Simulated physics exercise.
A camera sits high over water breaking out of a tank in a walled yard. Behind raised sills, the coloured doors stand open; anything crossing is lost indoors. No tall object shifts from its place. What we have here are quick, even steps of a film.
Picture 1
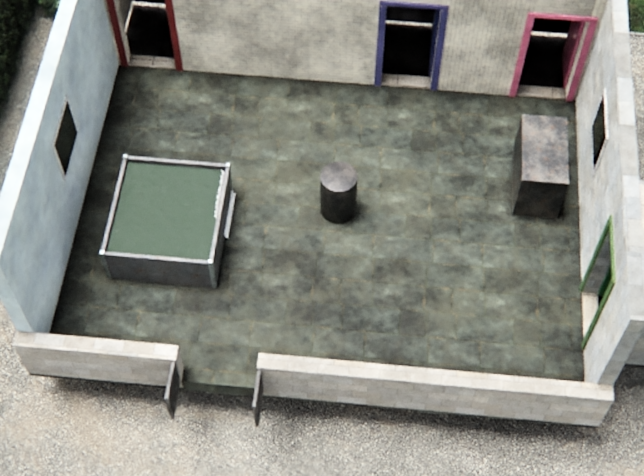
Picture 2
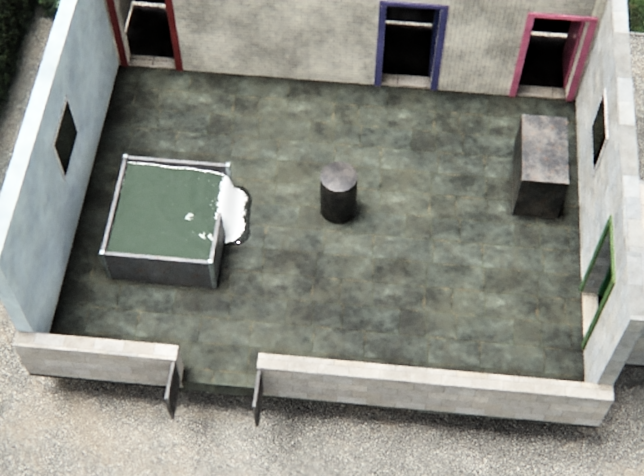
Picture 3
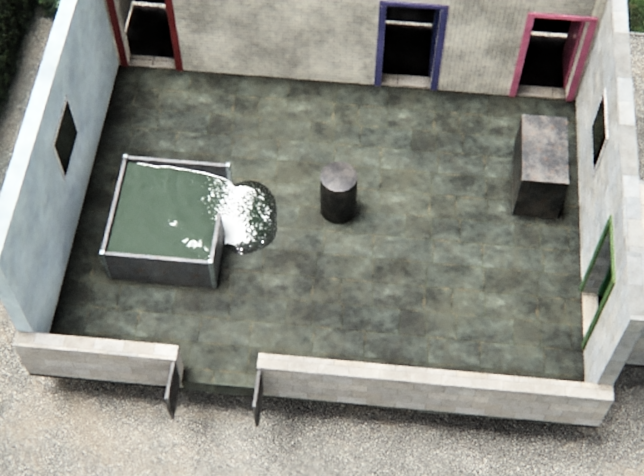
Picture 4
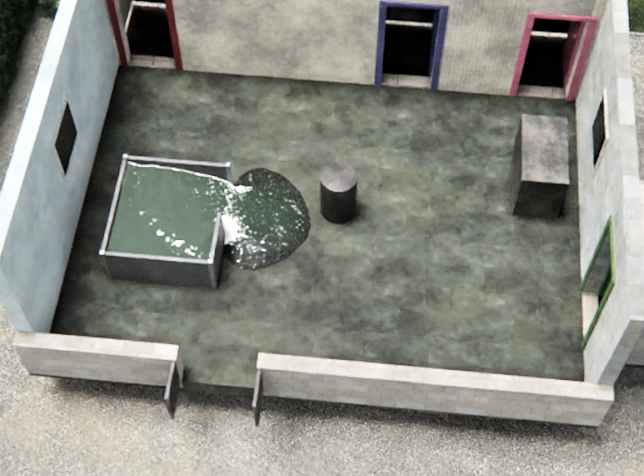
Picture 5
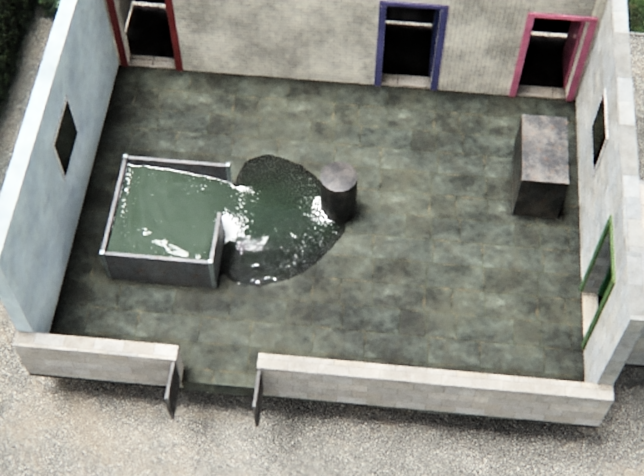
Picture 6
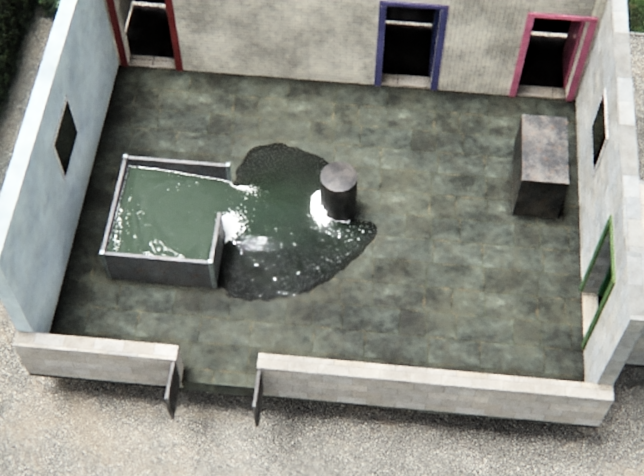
Water bursting from the right side of an open tank, spreading across the walled yard's floor and wrapping around a dark cylinder.
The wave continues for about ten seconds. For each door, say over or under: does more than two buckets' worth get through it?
Blue door: Over, red door: Under, green door: Over, pink door: Over.
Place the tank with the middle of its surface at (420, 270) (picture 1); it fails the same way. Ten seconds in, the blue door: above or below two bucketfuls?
Blue door: Short of the limit.
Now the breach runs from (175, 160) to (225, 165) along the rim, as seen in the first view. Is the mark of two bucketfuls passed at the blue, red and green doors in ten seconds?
So, taking them in turn: Blue door doesn't reach it, red door tops the limit, green door doesn't reach it.
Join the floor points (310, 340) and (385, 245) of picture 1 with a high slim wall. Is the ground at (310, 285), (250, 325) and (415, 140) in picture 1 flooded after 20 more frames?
Results in sequence: Swamped / swamped / swamped.
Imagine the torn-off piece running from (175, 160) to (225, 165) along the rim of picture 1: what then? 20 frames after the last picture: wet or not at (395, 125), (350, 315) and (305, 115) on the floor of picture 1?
Sequence: Wetted / spared / wetted.
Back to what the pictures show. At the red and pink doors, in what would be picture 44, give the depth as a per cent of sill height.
I reckon it's around 10 and then 210 per cent.
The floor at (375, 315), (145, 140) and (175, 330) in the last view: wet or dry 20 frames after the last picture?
As listed, the points end up soaked, high and dry and high and dry.
A moment on, water covers 25 % of the floor; the blue door not reached, the red door not reached, the green door not reached, the pink door not reached.
Next, water covers 45 % of the floor; the blue door under two buckets in, the red door not reached, the green door not reached, the pink door not reached.
Then, water covers 55 % of the floor; the blue door over two buckets in, the red door not reached, the green door over two buckets in, the pink door wet at the sill, nothing in.
Later, water covers 65 % of the floor; the blue door over two buckets in, the red door not reached, the green door over two buckets in, the pink door over two buckets in.
In the end, water covers 70 % of the floor; the blue door over two buckets in, the red door wet at the sill, nothing in, the green door far over two buckets in, the pink door over two buckets in.
